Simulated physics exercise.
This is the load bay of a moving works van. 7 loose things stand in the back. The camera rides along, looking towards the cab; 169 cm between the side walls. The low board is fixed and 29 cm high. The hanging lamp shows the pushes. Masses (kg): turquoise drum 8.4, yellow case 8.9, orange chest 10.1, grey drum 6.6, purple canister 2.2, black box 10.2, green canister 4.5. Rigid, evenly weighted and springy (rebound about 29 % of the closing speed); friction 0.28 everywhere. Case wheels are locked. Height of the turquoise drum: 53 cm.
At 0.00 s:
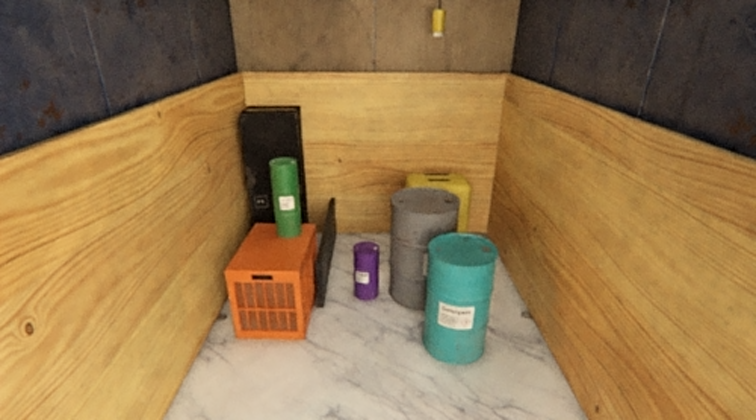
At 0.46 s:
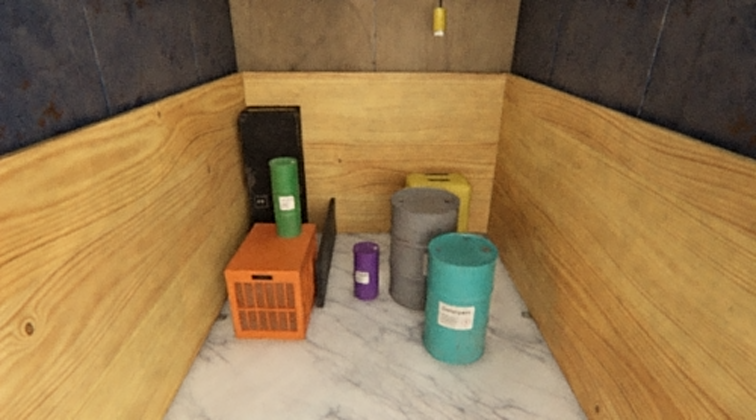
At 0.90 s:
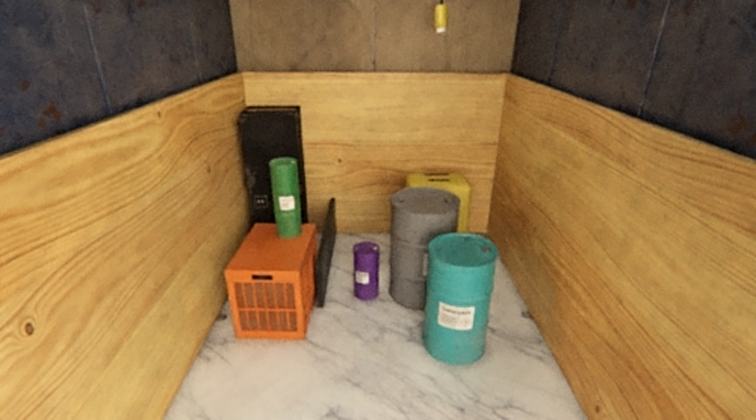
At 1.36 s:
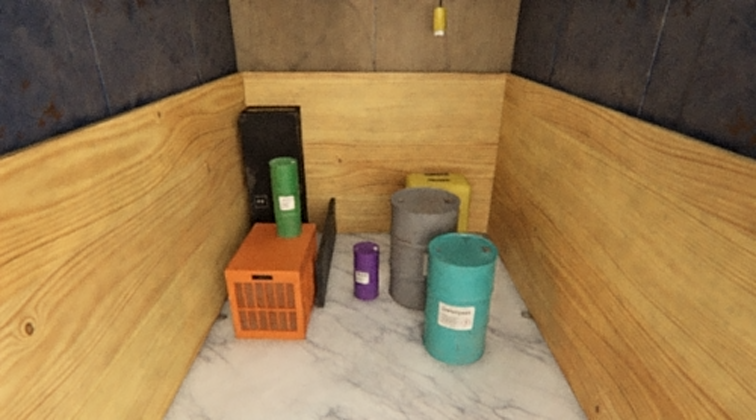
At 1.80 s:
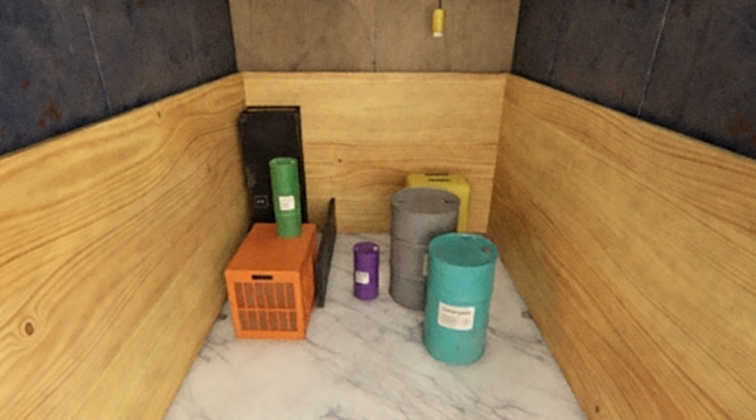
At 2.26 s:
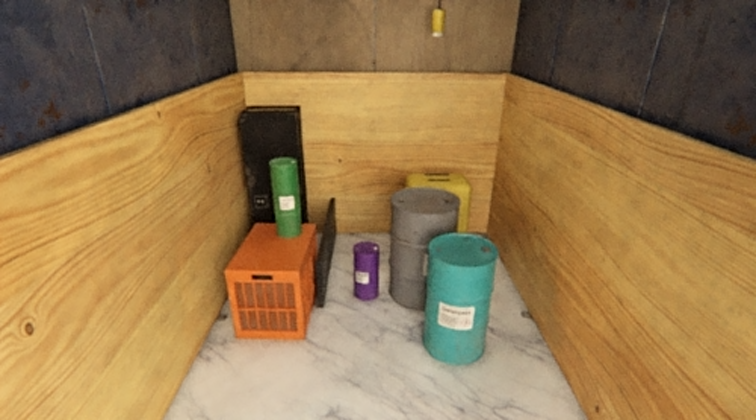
The clip shows drums, canisters, a yellow case, a black box and an orange chest with a green canister on top, standing still in a wood-lined bay while a small yellow hanging lamp shifts slightly right, then back left.
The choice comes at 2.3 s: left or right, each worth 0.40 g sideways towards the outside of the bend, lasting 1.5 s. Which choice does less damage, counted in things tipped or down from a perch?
Turn right.
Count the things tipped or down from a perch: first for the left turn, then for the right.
Turning left 1, turning right 0.
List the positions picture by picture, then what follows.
Steady run; turquoise drum (458, 298), in the first frame.
Force 0.22 g backwards; purple canister (366, 271); black box (278, 182), in the second frame.
Force 0.22 g backwards; green canister (286, 198); orange chest (279, 278), in the third frame.
Force 0.21 g backwards; grey drum (423, 248); purple canister (366, 271), in the fourth frame.
Steady run; black box (278, 182); green canister (287, 198), in the fifth frame.
Steady run; turquoise drum (458, 298), in the sixth frame.
Turning left. At 2.86 s, force 0.40 g right; yellow case moved 7 cm near (446, 219); turquoise drum moved 7 cm near (474, 298); green canister moved 8 cm.
After 3.16 s, force 0.40 g right; yellow case moved 25 cm near (474, 219); turquoise drum moved 25 cm near (511, 298); green canister 34° off upright.
After 3.36 s, force 0.40 g right; green canister now down from a perch; turquoise drum moved 31 cm near (524, 298); yellow case moved 26 cm near (475, 219).
In the end (4.7 s), down from a perch, green canister; not toppled but over 15 cm from the start, turquoise drum, yellow case, grey drum, purple canister and black box; orange chest under 15 cm from the start. At the end, from the last picture's camera, turquoise drum near (523, 298), yellow case near (475, 219).
Turning right instead, nothing is lost, 0 of 7 in all.
